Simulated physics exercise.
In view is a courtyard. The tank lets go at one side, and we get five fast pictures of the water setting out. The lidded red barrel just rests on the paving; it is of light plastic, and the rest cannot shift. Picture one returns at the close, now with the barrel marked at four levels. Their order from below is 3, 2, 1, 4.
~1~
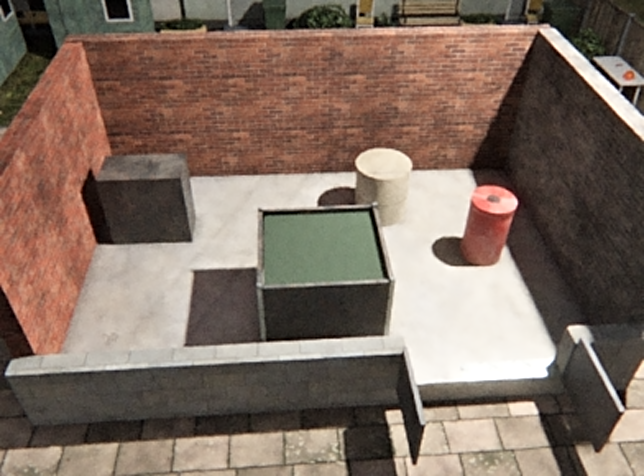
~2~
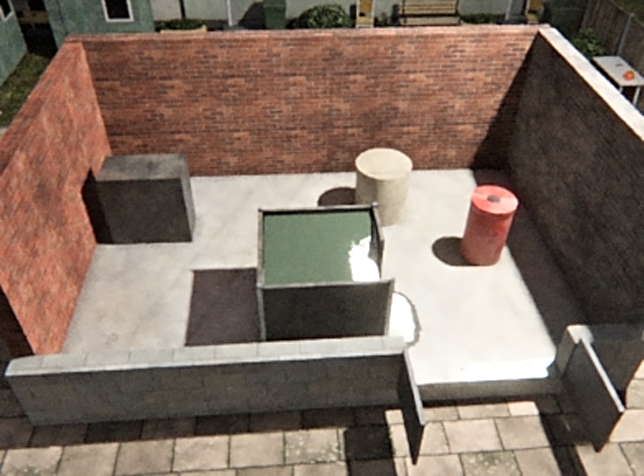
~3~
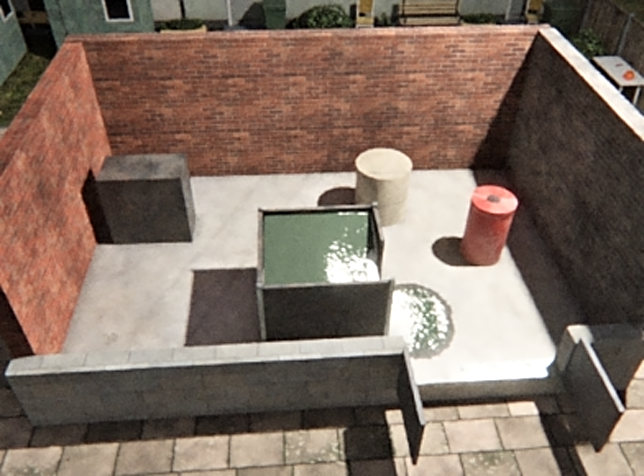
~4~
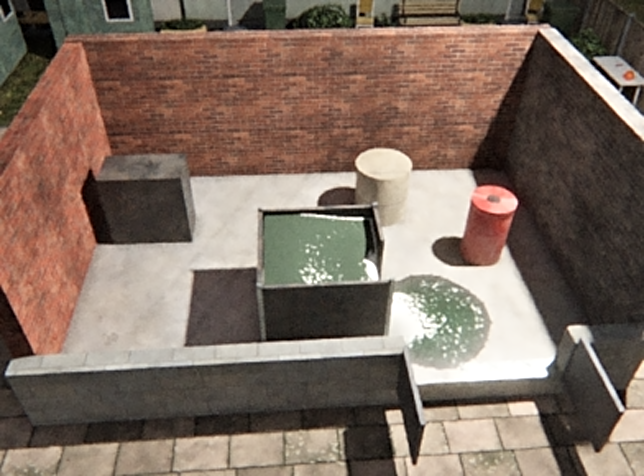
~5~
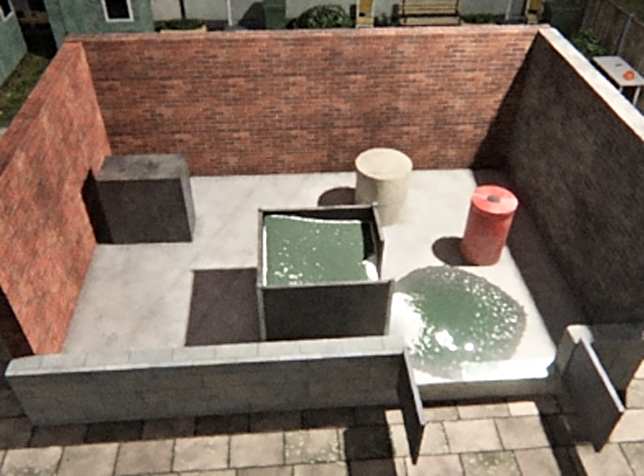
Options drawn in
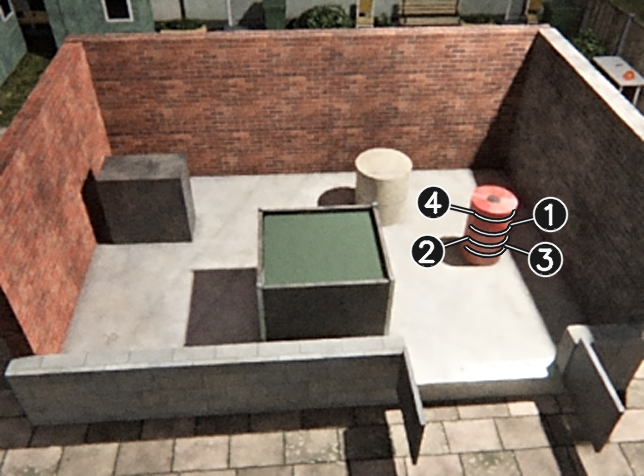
A square, dark-walled tank of green water stands in the middle of a paved courtyard, seen from above by a still camera. Brick walls enclose the back and sides, with a dark block at left, a cream cylinder behind, a red barrel at right and an open gate in front. The tank's right side opens, and glinting green water pours out, spreading across the pale floor in a widening round puddle.
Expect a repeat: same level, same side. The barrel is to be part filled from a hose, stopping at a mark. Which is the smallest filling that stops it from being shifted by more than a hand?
The answer is line 3.
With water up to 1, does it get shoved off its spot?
No, that is safe.
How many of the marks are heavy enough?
All of them.
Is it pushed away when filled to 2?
No, not at all.
On the marked copy, 1 at (495, 234); 2 at (492, 246); 3 at (489, 255); 4 at (498, 221); from the bottom up 3, 2, 1, 4.
Choosing 1, it does not move.
Choosing 2, it does not move.
Choosing 3, it does not move.
Choosing 4, it does not move.
